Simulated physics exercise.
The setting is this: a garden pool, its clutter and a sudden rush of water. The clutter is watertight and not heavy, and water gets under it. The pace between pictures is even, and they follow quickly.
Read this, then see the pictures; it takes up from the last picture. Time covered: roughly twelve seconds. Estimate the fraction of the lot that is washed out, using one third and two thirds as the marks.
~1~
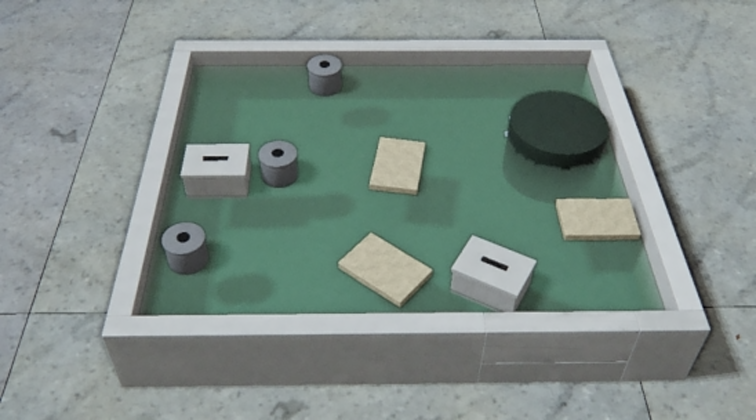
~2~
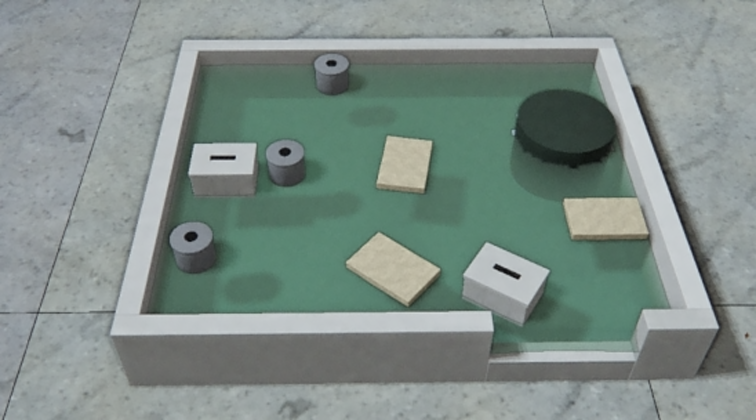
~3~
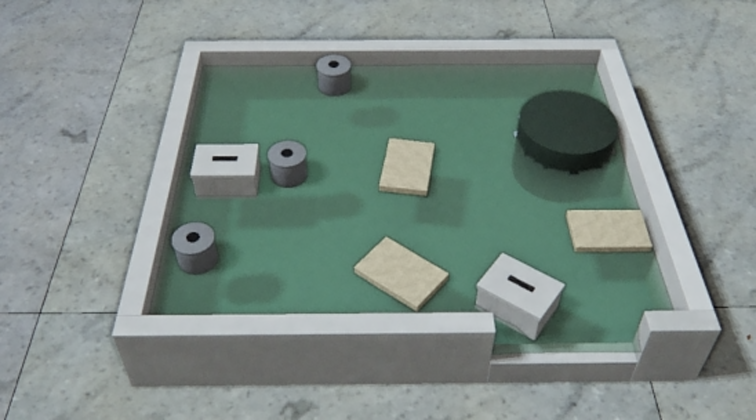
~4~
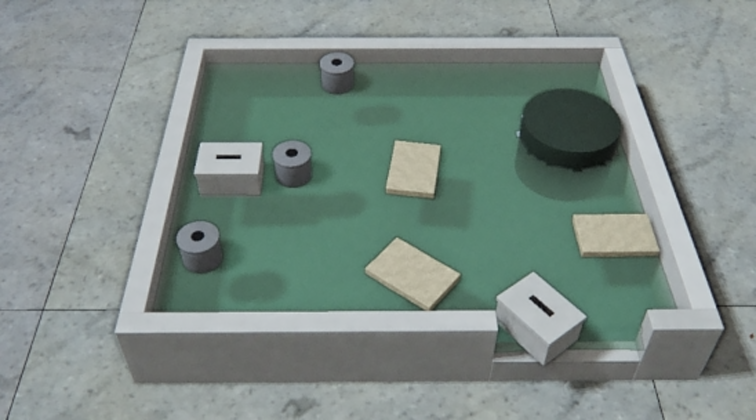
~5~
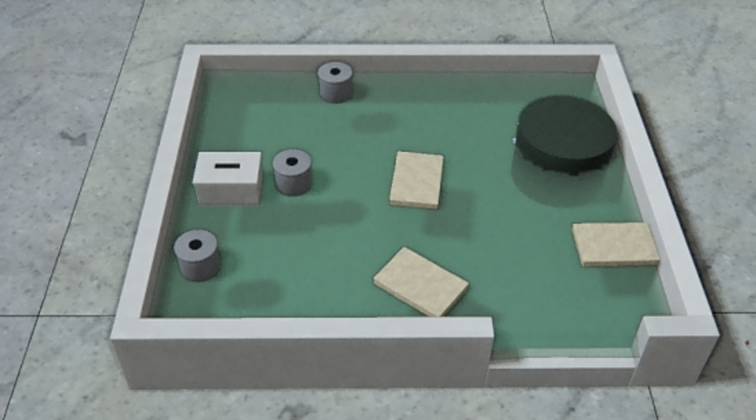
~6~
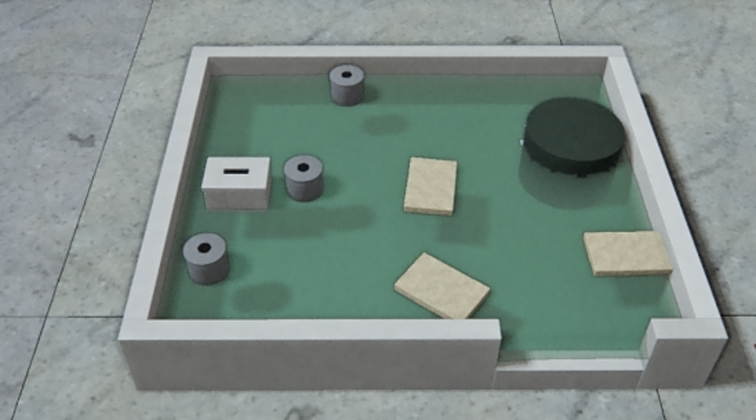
The fraction is between one and two thirds.
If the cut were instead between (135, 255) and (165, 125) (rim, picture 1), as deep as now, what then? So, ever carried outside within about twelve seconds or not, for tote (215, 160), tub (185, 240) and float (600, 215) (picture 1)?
Object one: Leaves; object two: Leaves; object three: Remains.
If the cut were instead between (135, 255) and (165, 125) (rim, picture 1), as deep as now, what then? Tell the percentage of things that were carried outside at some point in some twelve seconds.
Roughly 20 in a hundred.
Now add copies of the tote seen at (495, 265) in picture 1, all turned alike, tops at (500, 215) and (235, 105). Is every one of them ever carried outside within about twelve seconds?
Swept away; held back.
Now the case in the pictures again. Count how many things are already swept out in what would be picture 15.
Tally: 1.
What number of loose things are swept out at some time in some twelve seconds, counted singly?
I make it 3.
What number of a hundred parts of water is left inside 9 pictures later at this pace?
84 %.
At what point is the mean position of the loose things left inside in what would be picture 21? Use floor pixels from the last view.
Somewhere near (330, 232) in the last view.
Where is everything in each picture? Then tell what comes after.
The first frame shows a float at (385, 266), afloat; a float at (598, 216), afloat; 0 of 8 have shifted.
The second frame shows a float at (393, 266), afloat; a float at (606, 216) floats; 0 of 8 have shifted.
The third frame shows a float at (401, 270), afloat, close to its start; a float at (609, 228) floats, close to its start; 2 of 8 have shifted.
The fourth frame shows a float at (413, 271), afloat, close to its start; a float at (616, 232) floats, close to its start; 3 of 8 have shifted.
The fifth frame shows a float at (421, 281) floats, close to its start; a float at (616, 241), afloat, close to its start; 4 of 8 have shifted.
The sixth frame shows a float at (442, 286) floats, close to its start; a float at (628, 250) floats, close to its start; 6 of 8 have shifted.
A moment on, 1 of 8 are out; 7 afloat.
Next, 1 of 8 are out; 7 afloat.
Later, 3 of 8 are out; 5 afloat.
In the end, 3 of 8 are out; 5 afloat.
